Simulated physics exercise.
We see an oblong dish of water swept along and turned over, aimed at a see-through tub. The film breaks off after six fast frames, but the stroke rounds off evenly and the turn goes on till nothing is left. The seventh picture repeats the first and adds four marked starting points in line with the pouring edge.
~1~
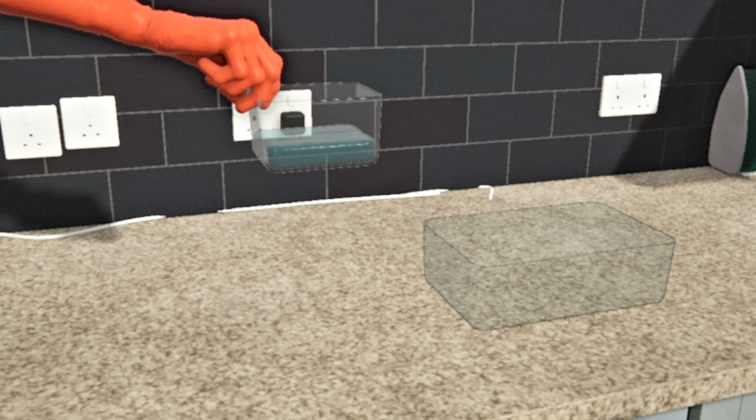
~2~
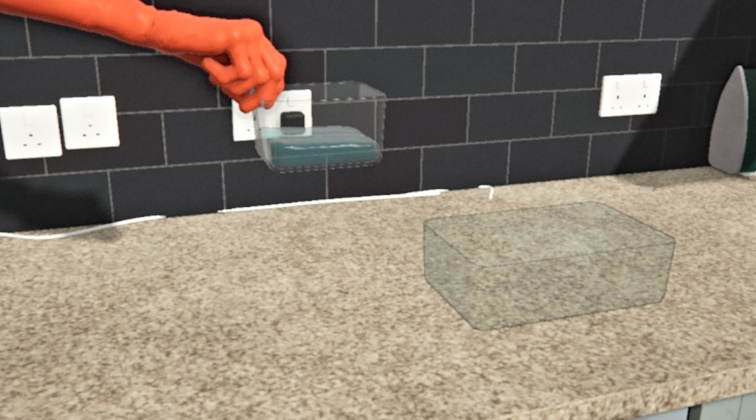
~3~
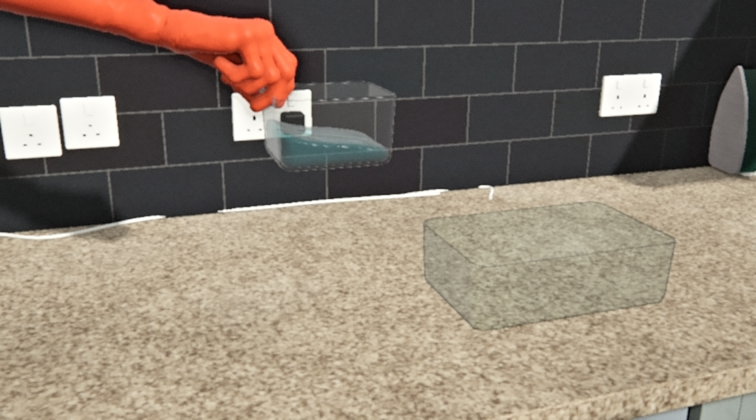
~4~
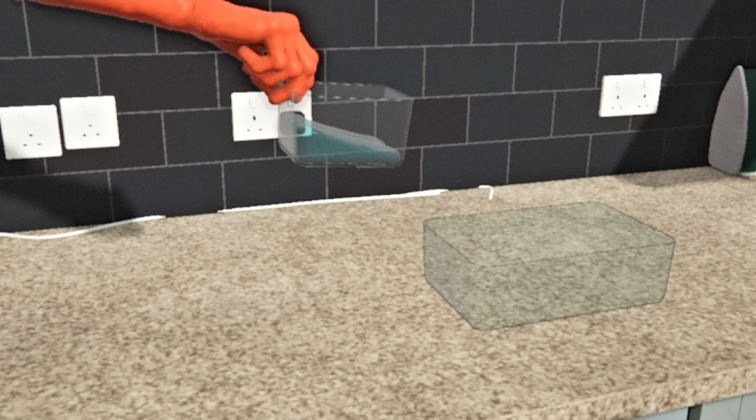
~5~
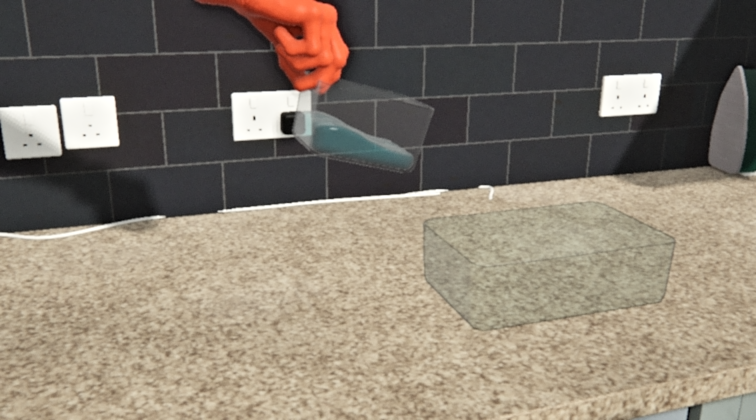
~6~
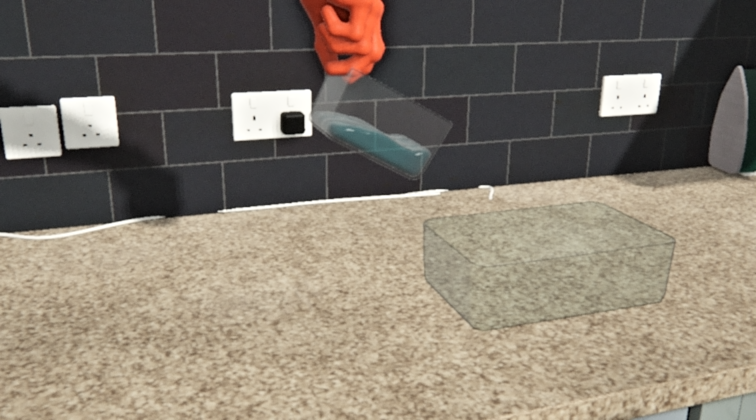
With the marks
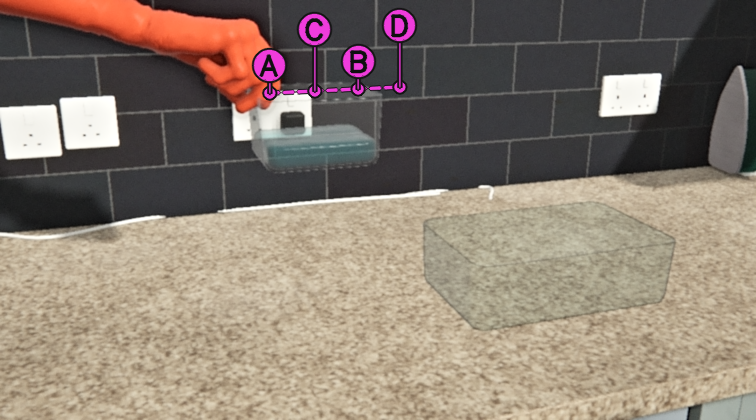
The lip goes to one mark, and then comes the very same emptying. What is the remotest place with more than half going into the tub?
Take C.
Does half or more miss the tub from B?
No, that is safe.
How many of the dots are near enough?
Three.
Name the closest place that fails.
A it is.
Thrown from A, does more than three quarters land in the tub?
No, it does not.
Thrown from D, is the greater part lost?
No.
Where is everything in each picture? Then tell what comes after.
In the first frame, upright, lip at (367, 88); tub from (469, 330) to (661, 299); nothing has left yet.
In the second frame, upright, lip at (371, 88); nothing has left yet.
In the third frame, upright, lip at (380, 88); nothing has left yet.
In the fourth frame, tipped about 5°, lip at (397, 92); nothing has left yet.
In the fifth frame, tipped about 15°, lip at (417, 101); nothing has left yet.
In the sixth frame, tipped about 30°, lip at (436, 115); nothing has left yet.
In magenta, A at (269, 93); B at (358, 89); C at (314, 91); D at (399, 87).
If A is chosen, about 30 % lands in the tub, 68 % falls short.
If B is chosen, about 87 % lands in the tub, 6 % falls short and 7 % goes beside or beyond.
If C is chosen, about 70 % lands in the tub, 23 % falls short and 6 % goes beside or beyond.
If D is chosen, about 89 % lands in the tub, 2 % falls short and 10 % goes beside or beyond.
